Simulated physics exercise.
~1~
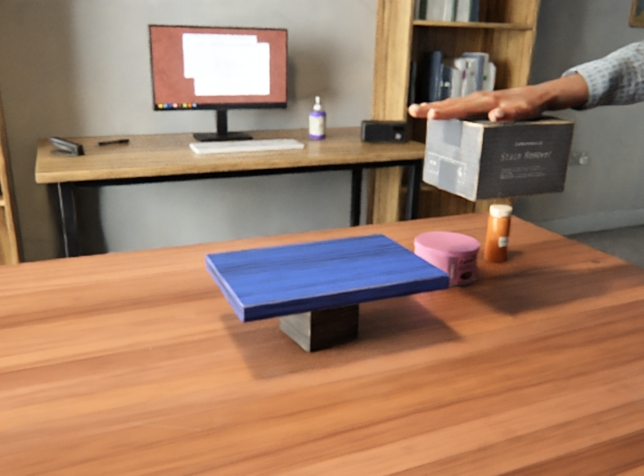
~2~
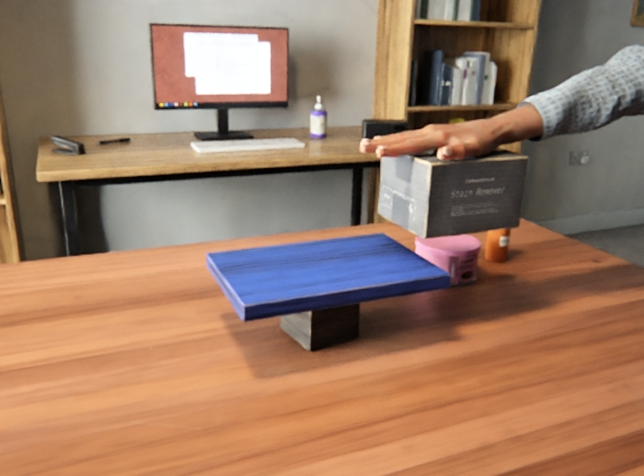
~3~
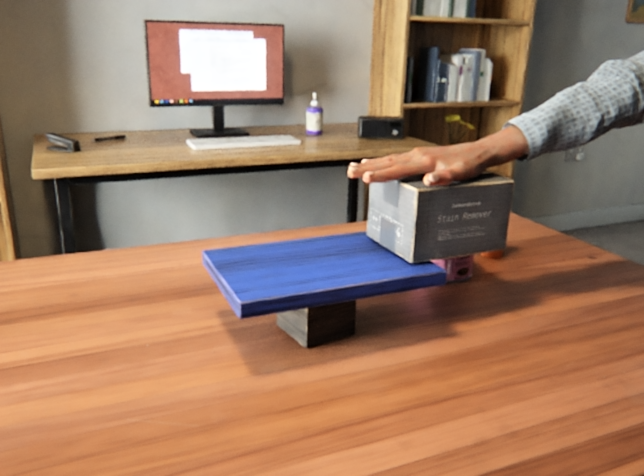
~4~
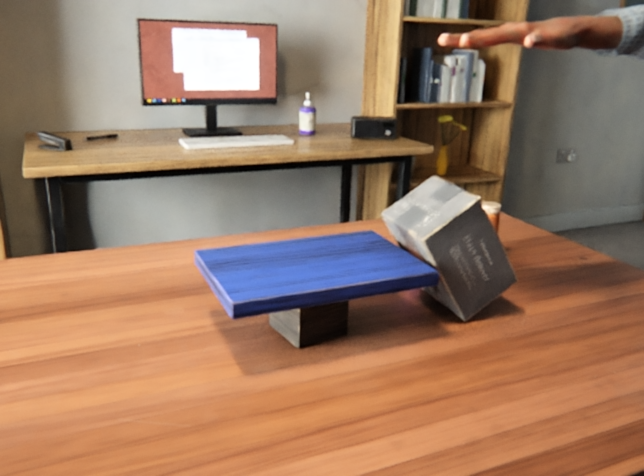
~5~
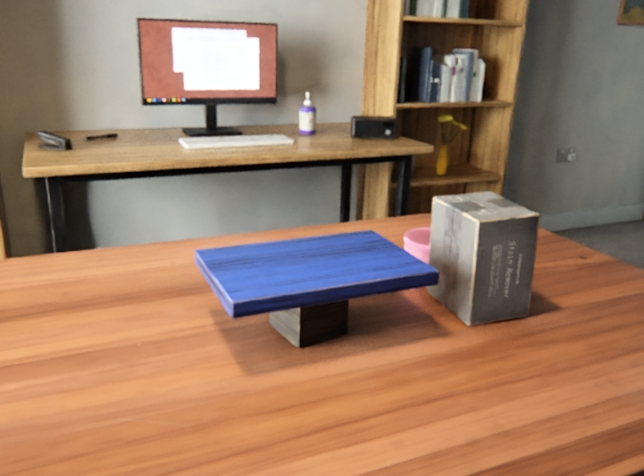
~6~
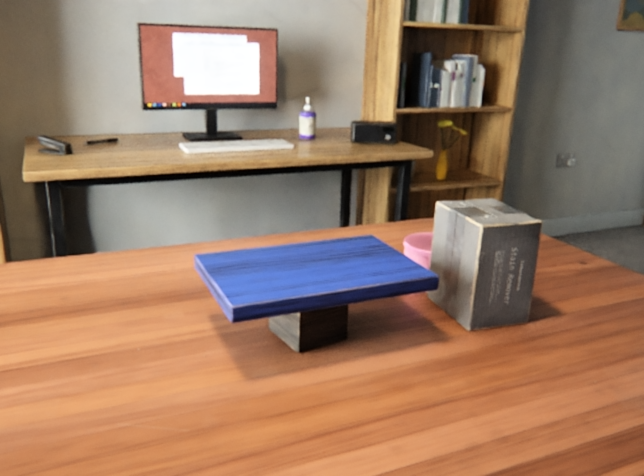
Grey box lowered by a hand onto a blue board's right edge, tipping off once released and landing upright on the table.
